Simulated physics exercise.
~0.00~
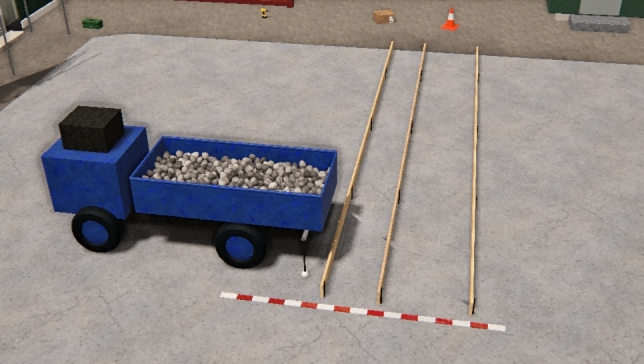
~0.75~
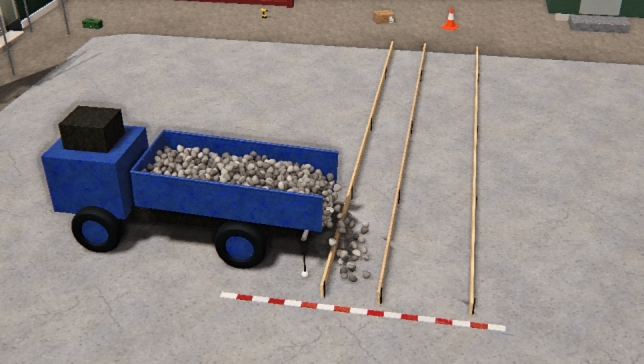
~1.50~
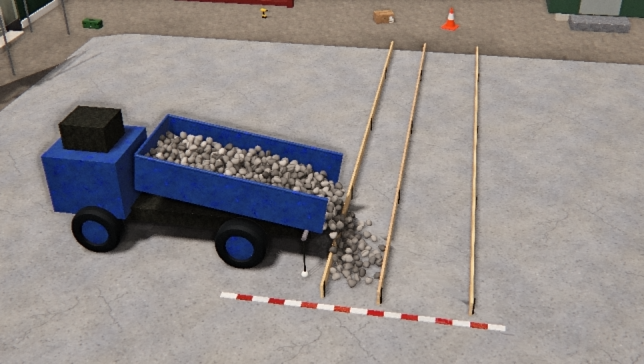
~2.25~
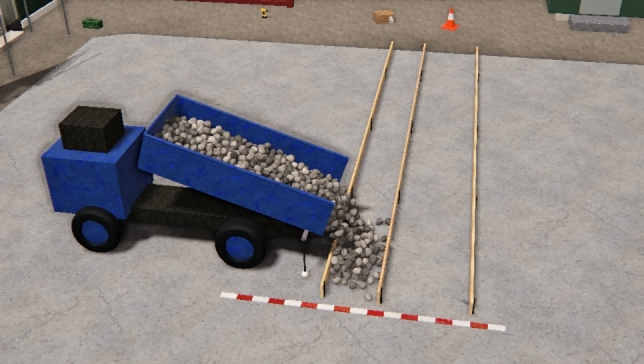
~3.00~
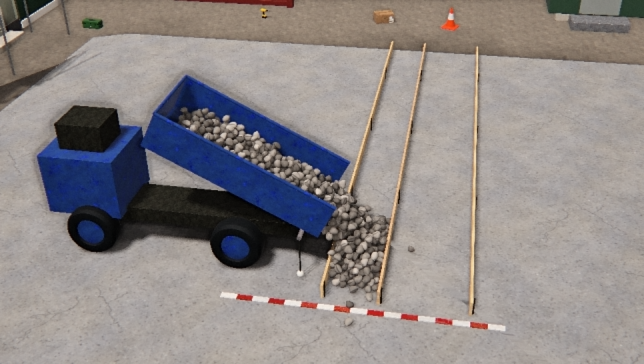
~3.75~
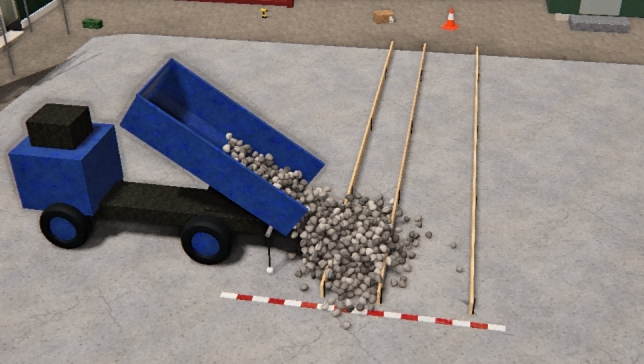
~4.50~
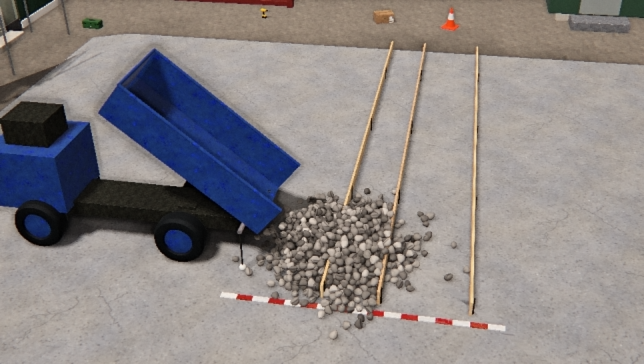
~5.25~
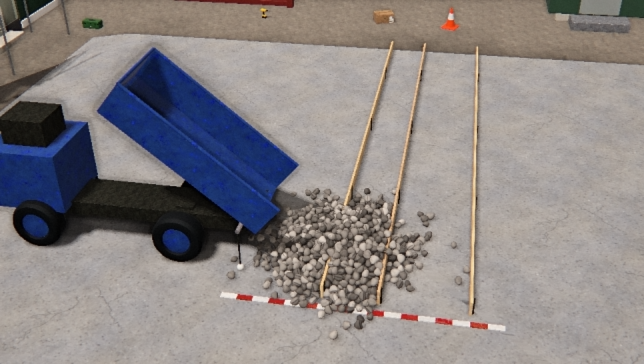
A blue tipping truck raised its bed and poured round grey stones off the back onto the ground, then rolled left as the rest slid out, leaving its bed empty and tilted beside a wide heap spread over two of three wooden planks.
